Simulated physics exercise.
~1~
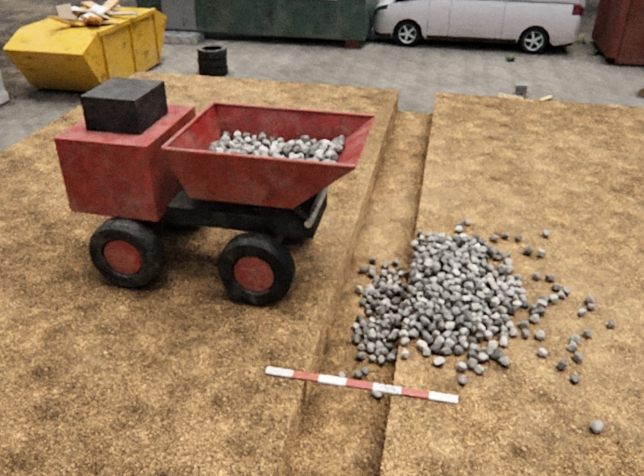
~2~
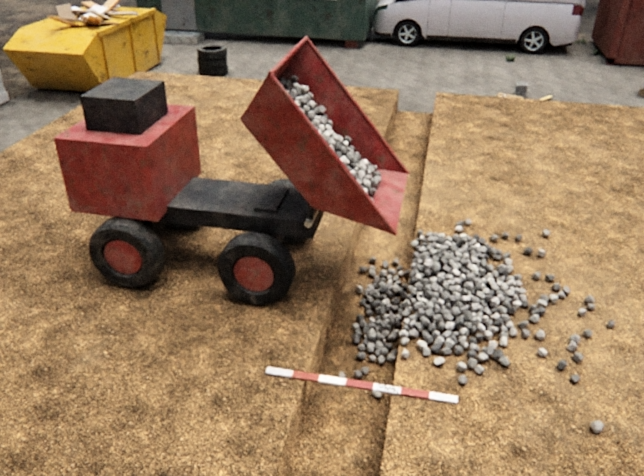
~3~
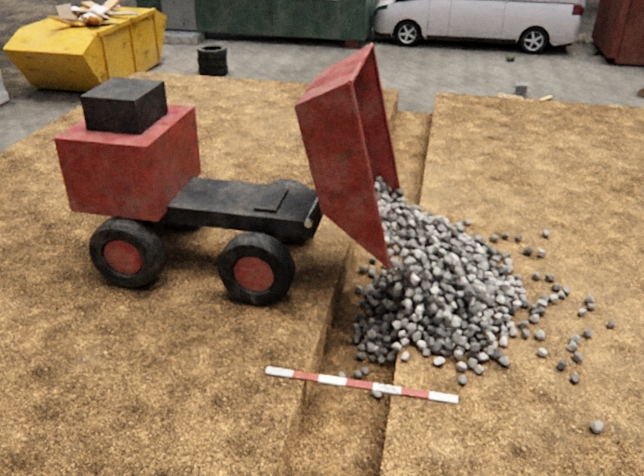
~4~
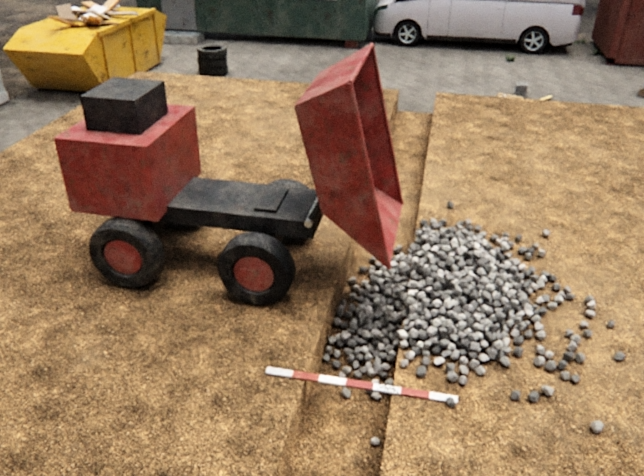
Red dumper's skip tipping steeply to the right and emptying grey stones onto an earlier pile, which spreads across the trench.
